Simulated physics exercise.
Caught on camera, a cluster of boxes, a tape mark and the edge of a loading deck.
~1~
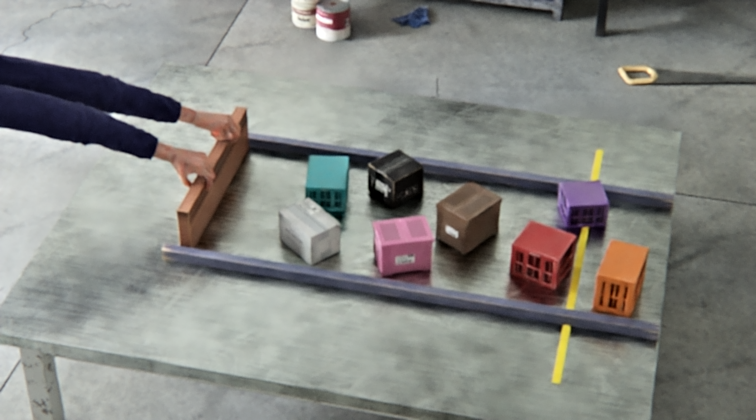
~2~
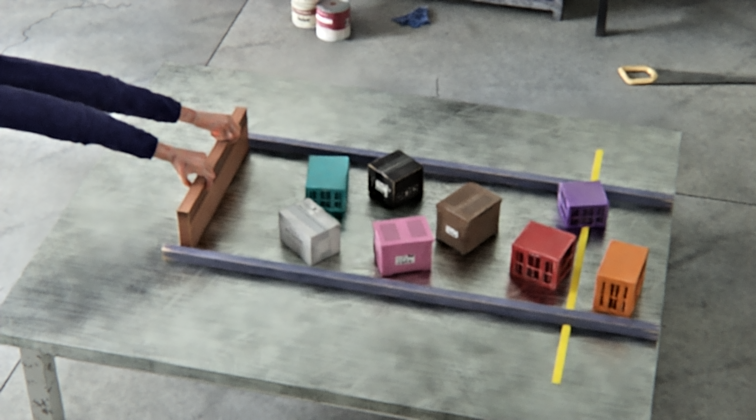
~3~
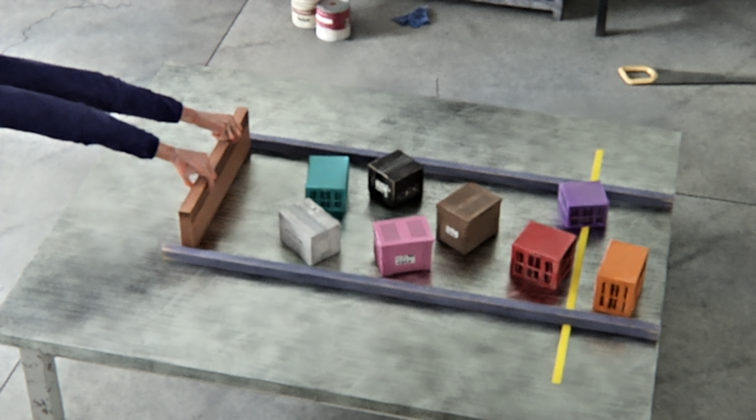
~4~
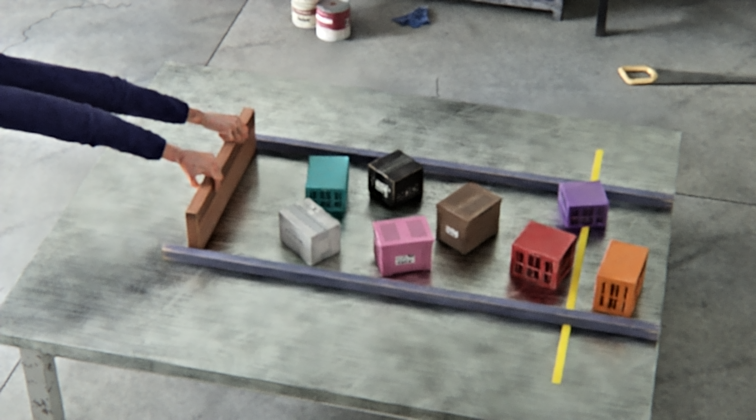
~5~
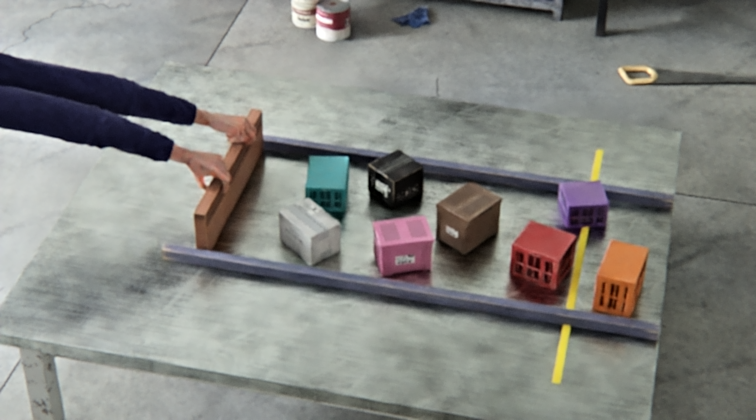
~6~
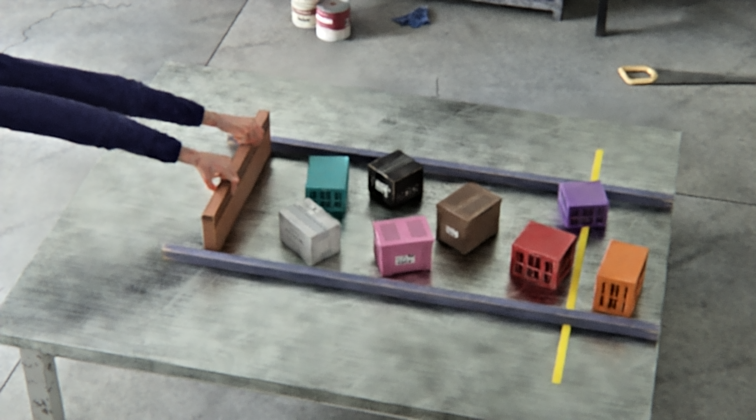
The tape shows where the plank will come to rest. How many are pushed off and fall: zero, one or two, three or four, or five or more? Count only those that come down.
Here the number that fall off is three or four.
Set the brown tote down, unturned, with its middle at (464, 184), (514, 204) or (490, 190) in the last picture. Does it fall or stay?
Place by place, it goes over; stays on; comes down.
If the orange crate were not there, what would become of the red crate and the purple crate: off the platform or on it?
The red crate is lost, the purple crate goes over.
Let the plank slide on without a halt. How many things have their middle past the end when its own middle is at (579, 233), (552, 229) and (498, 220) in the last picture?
In that order 3, 1 and 0.
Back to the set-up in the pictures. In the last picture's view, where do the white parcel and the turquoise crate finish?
The white parcel at (592, 288), the turquoise crate at (605, 228).
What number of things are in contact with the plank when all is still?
That makes 2.
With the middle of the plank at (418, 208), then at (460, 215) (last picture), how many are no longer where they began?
At the one place 5, at the other 6.
Soon after, none off yet; orange crate at rest near (621, 279); purple crate at rest near (583, 204); red crate at rest near (543, 255).
At rest, the number that fall off is three or four; fallen, red crate, purple crate and orange crate.
